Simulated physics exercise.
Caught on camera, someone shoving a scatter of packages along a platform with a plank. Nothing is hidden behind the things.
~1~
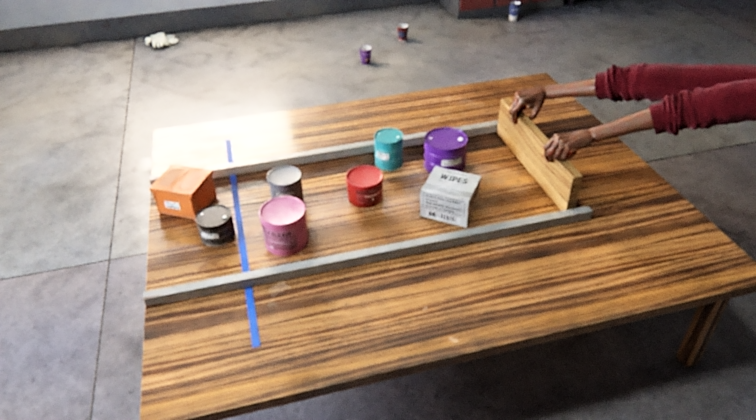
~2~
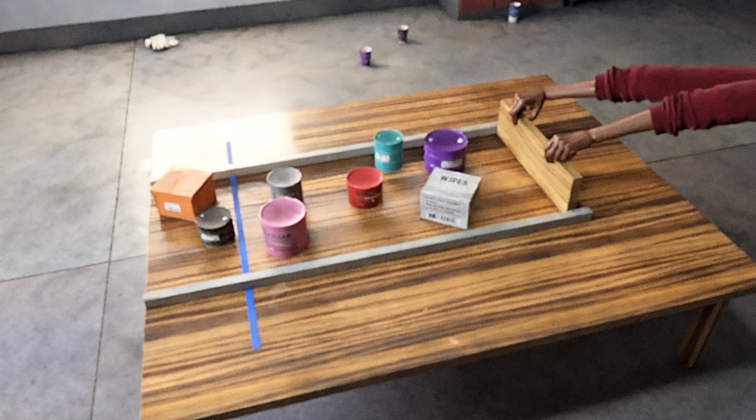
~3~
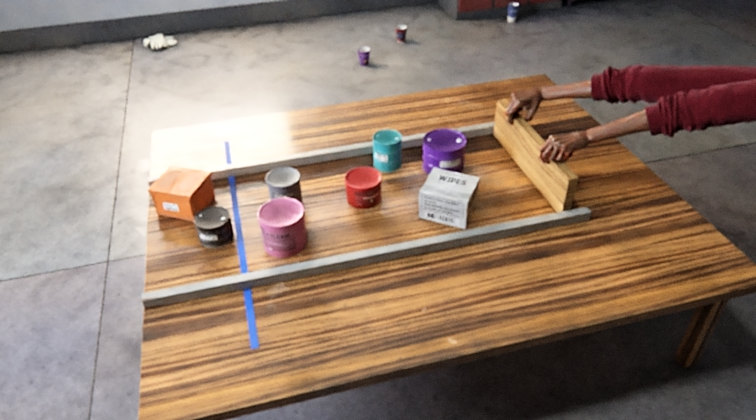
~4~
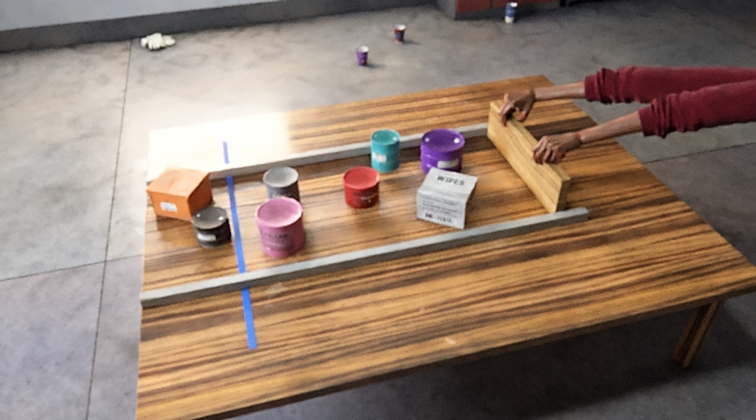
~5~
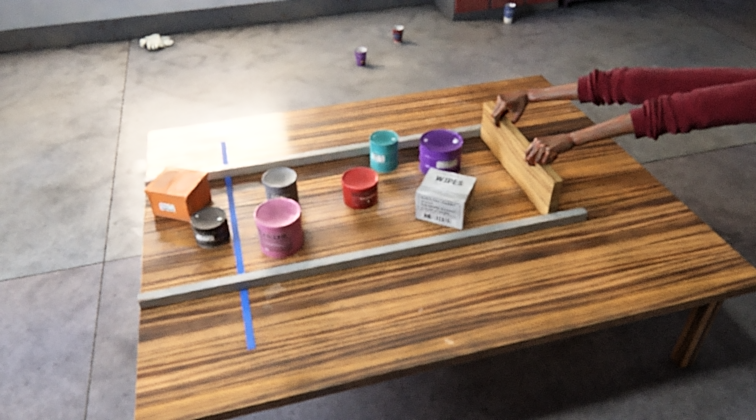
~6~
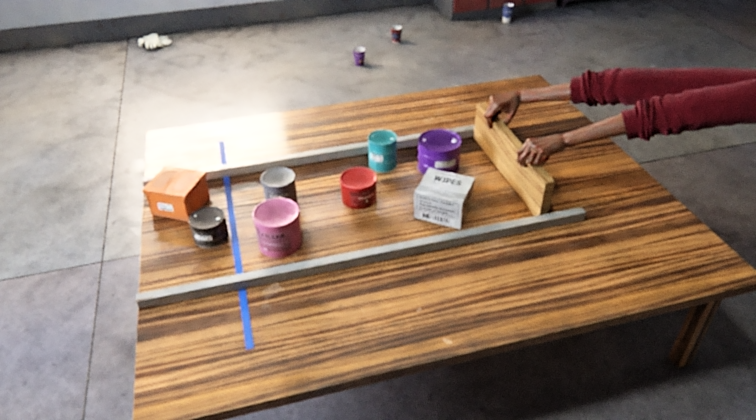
The clip shows two hands in dark red sleeves sliding a wooden plank a short way left between two grey rails on a striped wooden table, while the cans and boxes ahead of it, around blue tape, stay essentially still.
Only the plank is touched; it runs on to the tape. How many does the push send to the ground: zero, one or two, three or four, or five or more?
The number that fall off is zero.
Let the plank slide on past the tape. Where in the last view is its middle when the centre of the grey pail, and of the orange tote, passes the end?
Near (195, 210) and (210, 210).
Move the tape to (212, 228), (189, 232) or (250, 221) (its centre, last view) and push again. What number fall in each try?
In that order 2, 4 and 0.
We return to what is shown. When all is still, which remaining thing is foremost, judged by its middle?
It is the black canister.
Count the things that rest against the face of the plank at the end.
That makes 4.
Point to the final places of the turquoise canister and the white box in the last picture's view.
The turquoise canister stops around (210, 174); the white box around (209, 253).
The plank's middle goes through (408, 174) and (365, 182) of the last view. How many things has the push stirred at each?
At the one place 4, at the other 4.
Soon after, none off yet; orange tote at rest near (178, 194); black canister at rest near (209, 227); pink pail at rest near (278, 228).
Then, none off yet; orange tote at rest near (178, 194); black canister moved a little near (197, 227); pink pail moved about its own width near (215, 241).
At rest, the number that fall off is zero.
